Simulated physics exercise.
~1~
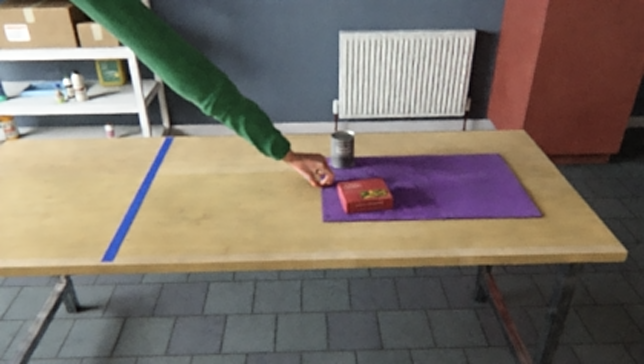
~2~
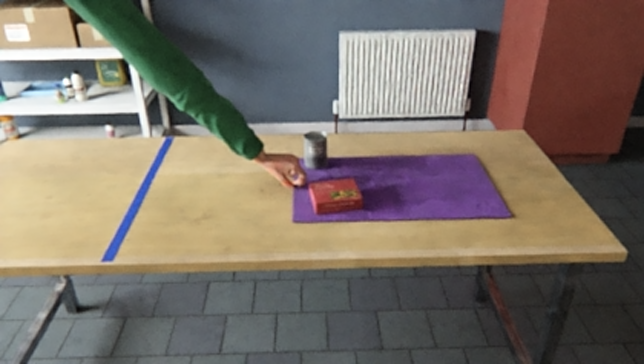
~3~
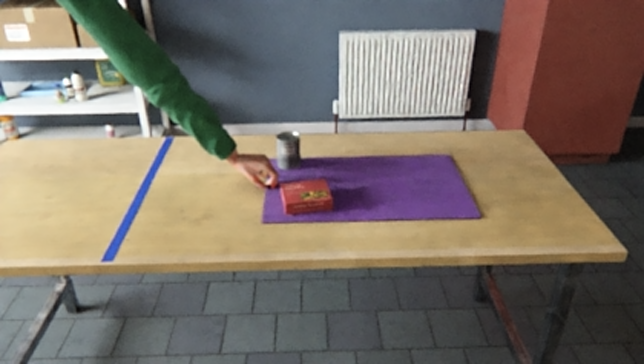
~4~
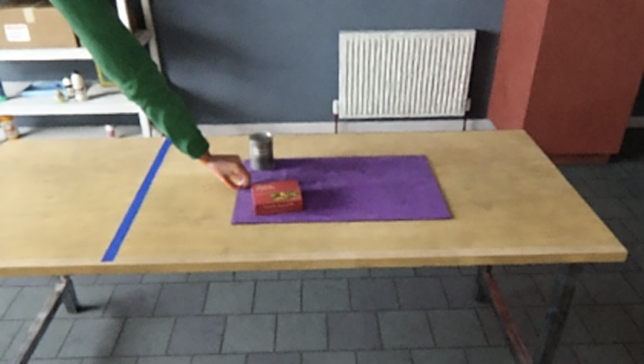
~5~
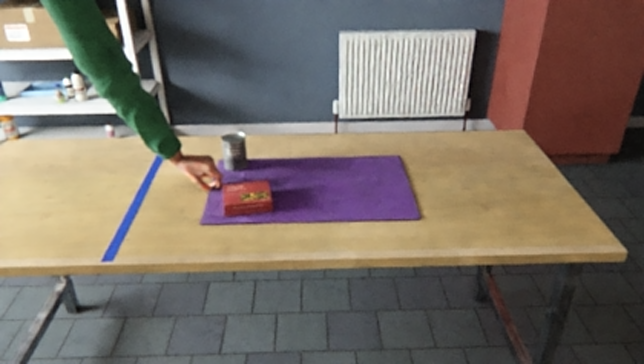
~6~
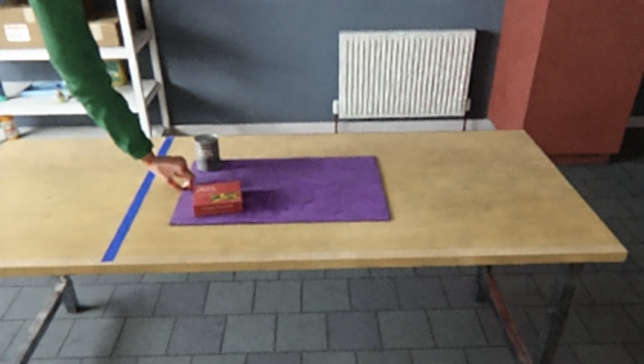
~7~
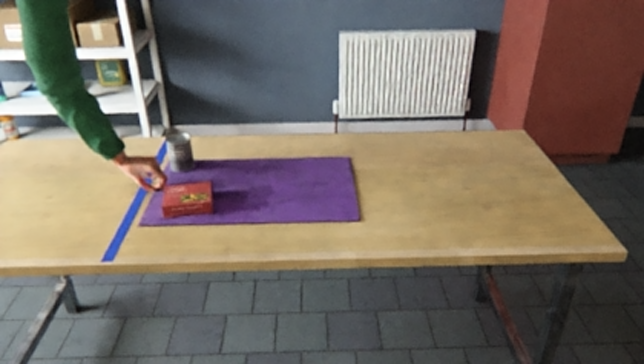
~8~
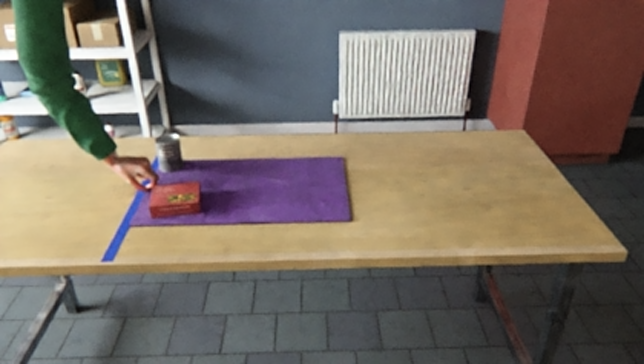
In a room with grey floor tiles, a red column and a white radiator on a dark wall, a long wooden table is seen from its front side and slightly above. A purple place mat lies toward the right of the table, carrying a red packet near its front left corner and an upright grey tin behind it. A hand in a green sleeve holds the mat's left edge and tows it steadily left toward a strip of blue tape. Both objects ride along without tipping. Finally the mat's edge reaches the tape, with the tin still upright and the packet still on the cloth.
